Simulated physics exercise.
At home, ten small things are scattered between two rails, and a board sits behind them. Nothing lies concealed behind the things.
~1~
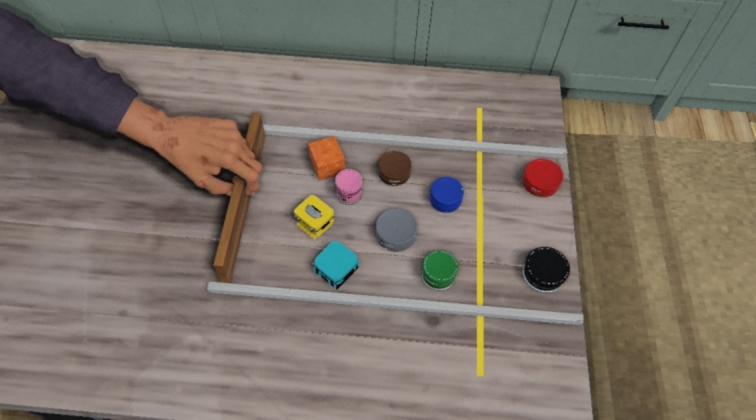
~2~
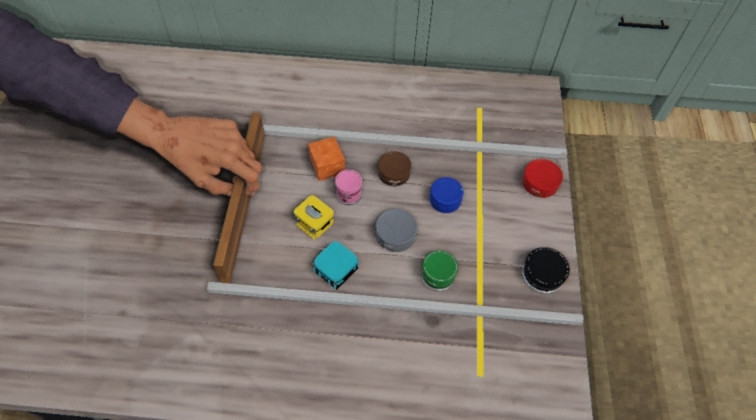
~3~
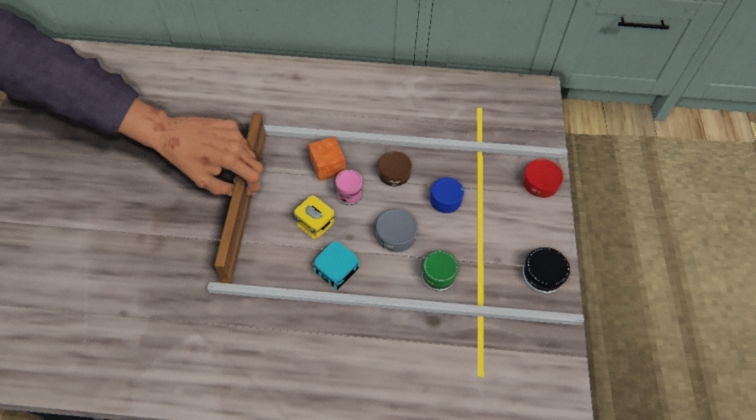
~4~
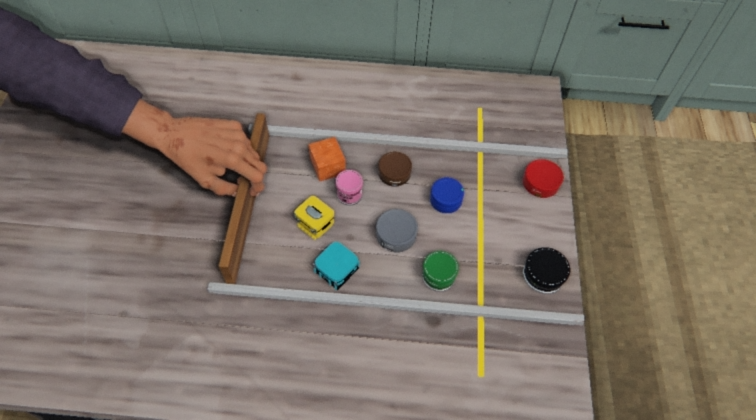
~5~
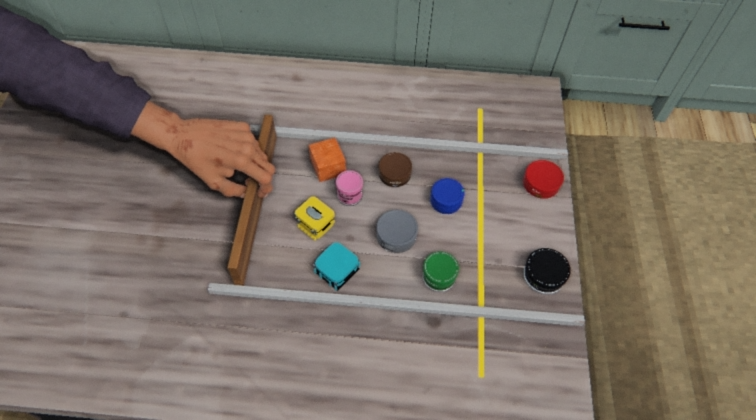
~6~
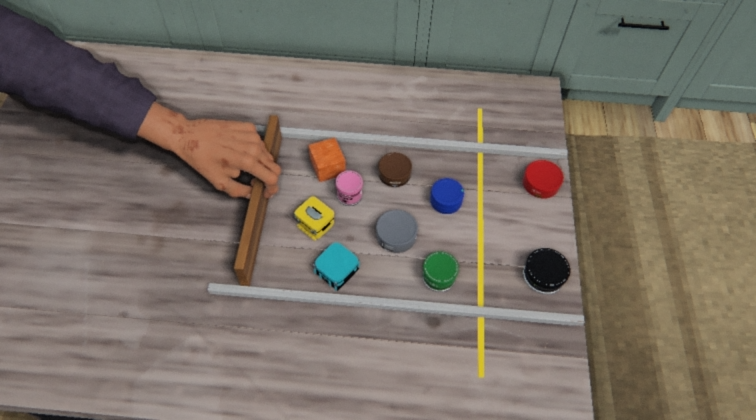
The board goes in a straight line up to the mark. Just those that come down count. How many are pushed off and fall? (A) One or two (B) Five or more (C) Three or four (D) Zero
Zero (D).
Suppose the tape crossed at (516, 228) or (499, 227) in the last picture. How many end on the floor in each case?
The first gives 2 and the second gives 2.
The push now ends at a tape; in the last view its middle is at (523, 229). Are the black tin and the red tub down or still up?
The black tin goes off the edge; the red tub goes off the edge.
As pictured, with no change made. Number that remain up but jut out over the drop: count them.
The total here is 2.
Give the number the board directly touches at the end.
All in all, 4.
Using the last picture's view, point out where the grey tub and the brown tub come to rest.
They finish at roughly (533, 240) and (526, 177) respectively.
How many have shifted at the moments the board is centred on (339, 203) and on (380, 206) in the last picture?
First 4, after that 6.
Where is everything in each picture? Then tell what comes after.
Red tub (542, 178); black tin (546, 270); blue lid (446, 195); board (242, 194); tape (480, 224), in the first picture.
Black tin (546, 270); grey tub (396, 230), in the second picture.
Blue lid (447, 195); board (243, 194), in the third picture.
Red tub (543, 179); orange block (327, 159), in the fourth picture.
Black tin (546, 271); pink pot (350, 188), in the fifth picture.
Red tub (543, 179); black tin (546, 271); blue lid (447, 196); board (260, 196); tape (481, 225), in the sixth picture.
Soon after, none off yet; red tub at rest near (543, 179); black tin at rest near (546, 271); blue lid at rest near (447, 196).
After that, none off yet; red tub at rest near (543, 179); black tin at rest near (546, 271); blue lid displaced a little near (459, 199).
In the end, the number that fall off is zero.
